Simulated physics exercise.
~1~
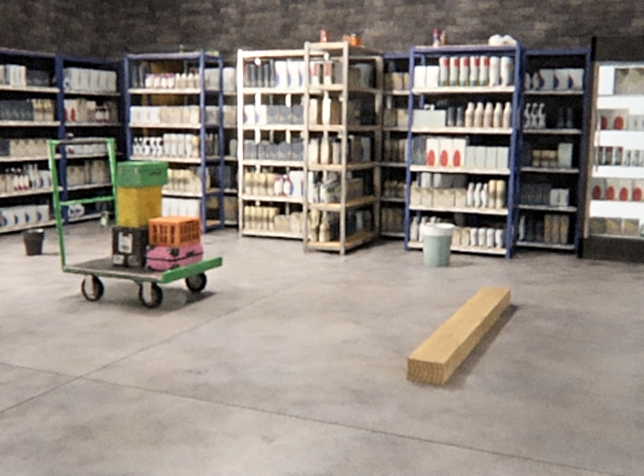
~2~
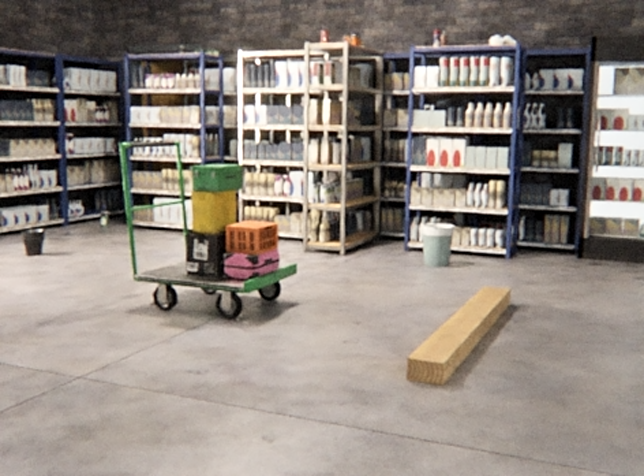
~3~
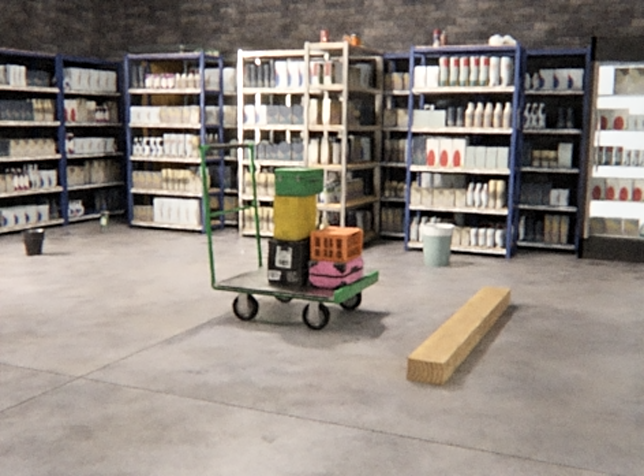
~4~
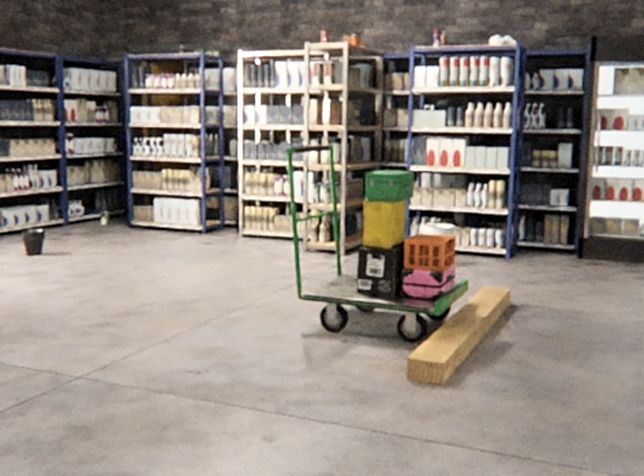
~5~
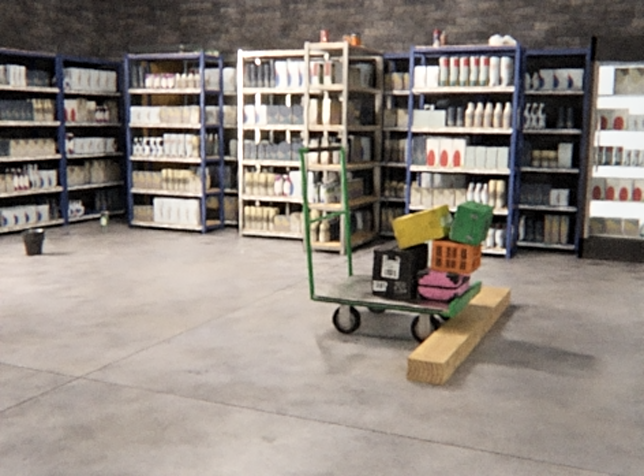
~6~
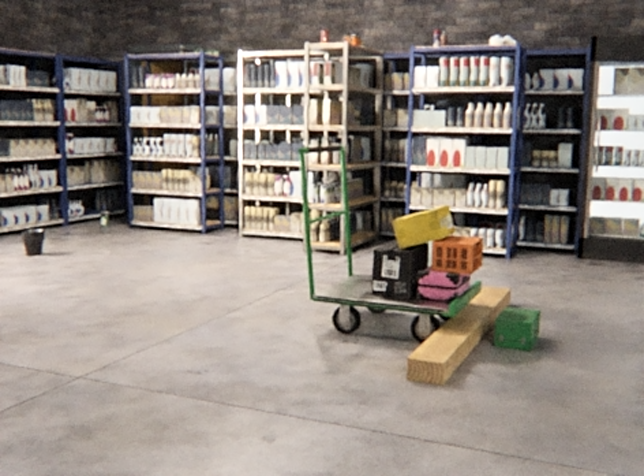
The clip opens on a green trolley at the left of a concrete floor, with shelves of bottles and boxes behind it. It carries a black box, a yellow carton topped by a green toolbox, and an orange crate on a pink suitcase. The trolley rolls right, its load staying in place, until it reaches a long wooden beam and stops. The yellow carton tips to the right and the green toolbox tumbles over the orange crate. The toolbox ends on the floor beyond the beam, while the other items remain on the deck.
